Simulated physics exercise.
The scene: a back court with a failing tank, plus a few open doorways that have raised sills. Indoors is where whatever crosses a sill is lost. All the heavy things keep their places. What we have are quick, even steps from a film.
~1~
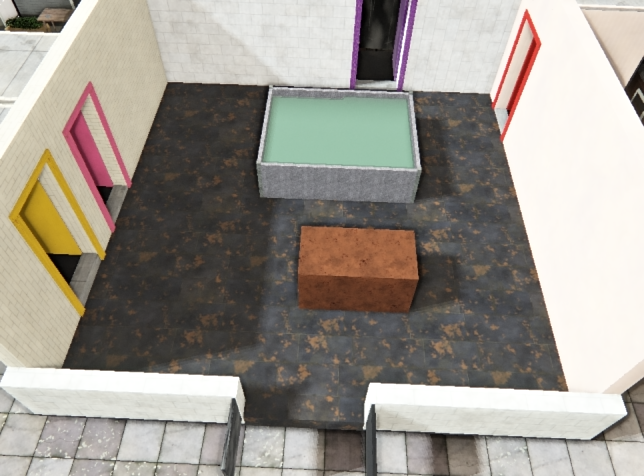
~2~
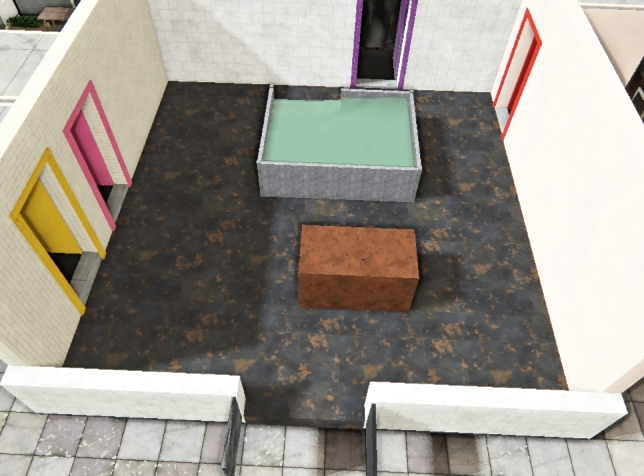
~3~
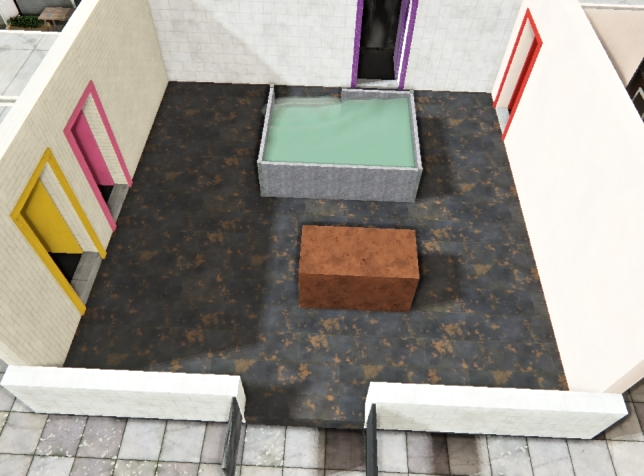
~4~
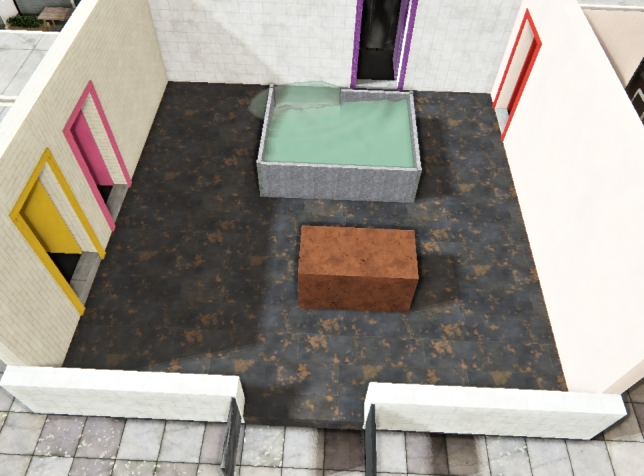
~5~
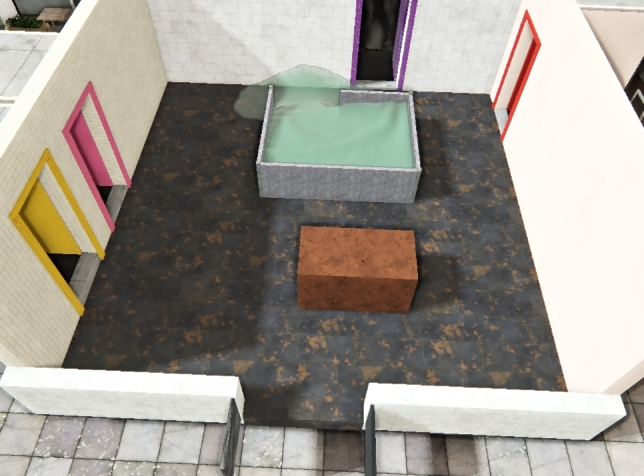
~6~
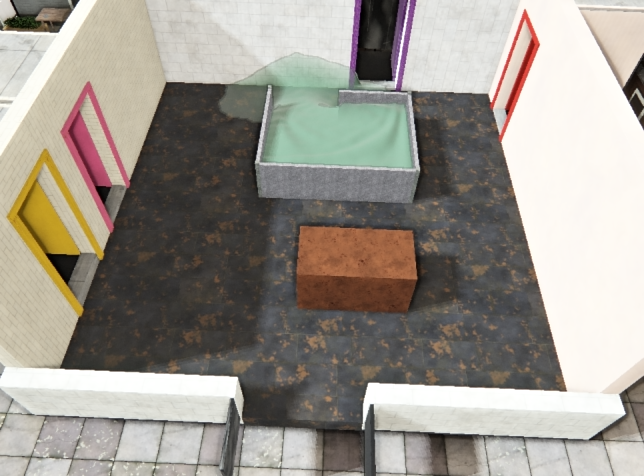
Pale green water slipped out through a gap in the far side of a gray open tank and spread a short way left across the dark floor, while the brown block in front stayed still.
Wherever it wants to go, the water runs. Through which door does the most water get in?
The red door.
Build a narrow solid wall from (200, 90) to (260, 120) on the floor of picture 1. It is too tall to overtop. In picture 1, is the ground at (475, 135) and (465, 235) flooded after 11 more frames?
First spot soaking, second spot unflooded.
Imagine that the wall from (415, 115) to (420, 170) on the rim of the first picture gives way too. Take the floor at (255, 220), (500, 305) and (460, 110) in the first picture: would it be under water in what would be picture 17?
The first spot is left untouched, the second is soaked through, the third is soaked through.
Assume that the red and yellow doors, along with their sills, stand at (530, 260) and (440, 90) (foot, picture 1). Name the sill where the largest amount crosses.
That would be the purple door.
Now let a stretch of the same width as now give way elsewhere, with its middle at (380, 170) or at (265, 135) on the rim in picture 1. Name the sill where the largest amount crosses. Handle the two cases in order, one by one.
Try one: The one in pink; try two: The door marked pink.
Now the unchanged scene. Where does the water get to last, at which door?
The yellow-painted one.
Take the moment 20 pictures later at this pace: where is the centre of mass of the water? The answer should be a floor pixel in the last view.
It is around (295, 139).
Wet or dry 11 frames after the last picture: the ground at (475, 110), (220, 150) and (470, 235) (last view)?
The first spot is swamped, the second spared and the third spared.
A moment on, water covers 15 % of the floor; red door not reached, purple door a trickle in, pink door not reached, yellow door not reached.
Next, water covers 25 % of the floor; red door a trickle in, purple door some in, pink door not reached, yellow door not reached.
Then, water covers 45 % of the floor; red door a lot in, purple door some in, pink door wet at the sill, nothing in, yellow door wet at the sill, nothing in.
Later, water covers 80 % of the floor; red door a lot in, purple door a lot in, pink door wet at the sill, nothing in, yellow door wet at the sill, nothing in.
In the end, water covers 100 % of the floor; red door a lot in, purple door a lot in, pink door wet at the sill, nothing in, yellow door wet at the sill, nothing in; the red door has let in the most.
